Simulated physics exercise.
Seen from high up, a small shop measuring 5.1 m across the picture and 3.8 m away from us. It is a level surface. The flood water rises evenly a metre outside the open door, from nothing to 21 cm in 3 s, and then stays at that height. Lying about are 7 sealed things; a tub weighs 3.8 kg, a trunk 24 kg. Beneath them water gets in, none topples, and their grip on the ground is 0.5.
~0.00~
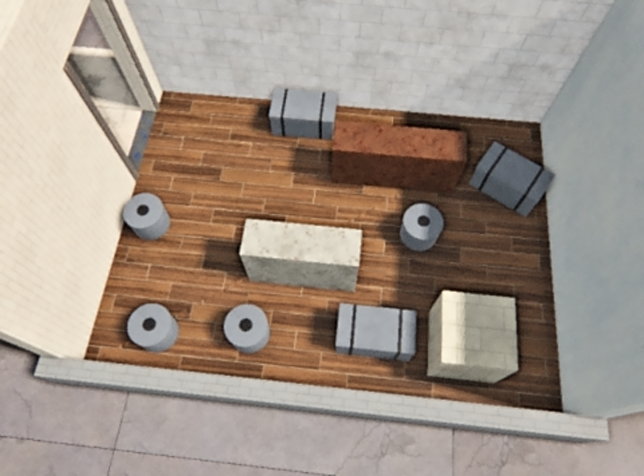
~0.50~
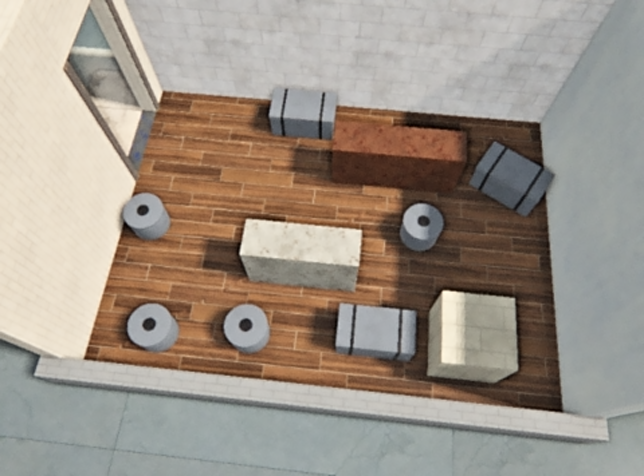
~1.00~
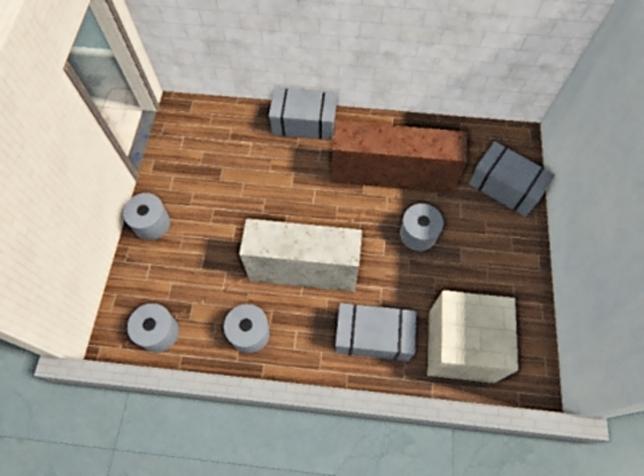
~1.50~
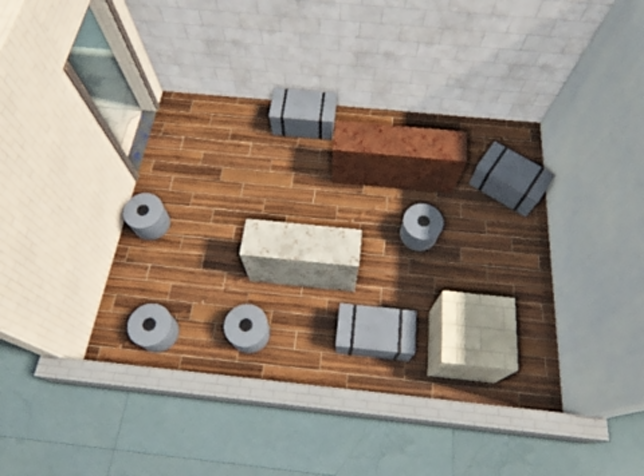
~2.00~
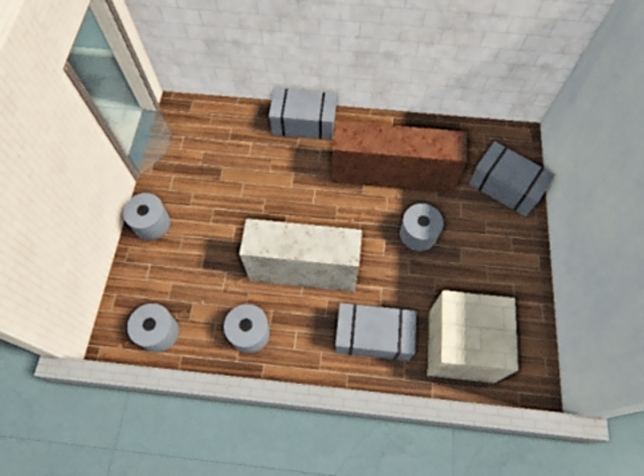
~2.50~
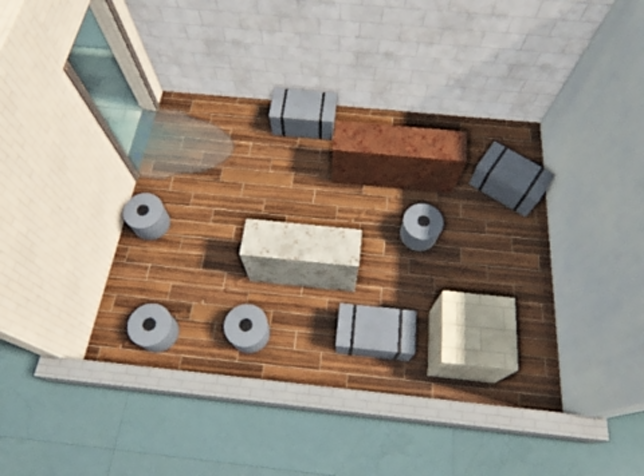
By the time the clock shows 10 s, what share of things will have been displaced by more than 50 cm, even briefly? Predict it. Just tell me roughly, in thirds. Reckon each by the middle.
Roughly one to two thirds.
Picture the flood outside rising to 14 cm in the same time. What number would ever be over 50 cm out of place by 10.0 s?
Under that setup the answer is 1.
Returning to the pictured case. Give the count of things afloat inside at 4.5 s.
It comes to 0 of them.
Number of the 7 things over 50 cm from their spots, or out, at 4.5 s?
By my tally, 0.
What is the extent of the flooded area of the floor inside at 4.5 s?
Somewhere about 7.5 m2, give or take.
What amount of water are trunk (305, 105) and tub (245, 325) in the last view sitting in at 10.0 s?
Around 12 cm and 2 cm.
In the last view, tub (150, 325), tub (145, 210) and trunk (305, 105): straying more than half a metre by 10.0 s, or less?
Result, in turn: Stayed within / stayed within / exceeded.
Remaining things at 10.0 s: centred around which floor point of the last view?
That lands at roughly (350, 275).
After 3.5 s 0 of 7 are over 50 cm from their spots; 0 afloat.
After 4.5 s 0 of 7 are over 50 cm from their spots; 0 afloat.
After 7.0 s 2 of 7 are over 50 cm from their spots; 1 afloat.
After 10.0 s 3 of 7 are over 50 cm from their spots, and 3 have been at some point; 3 afloat.
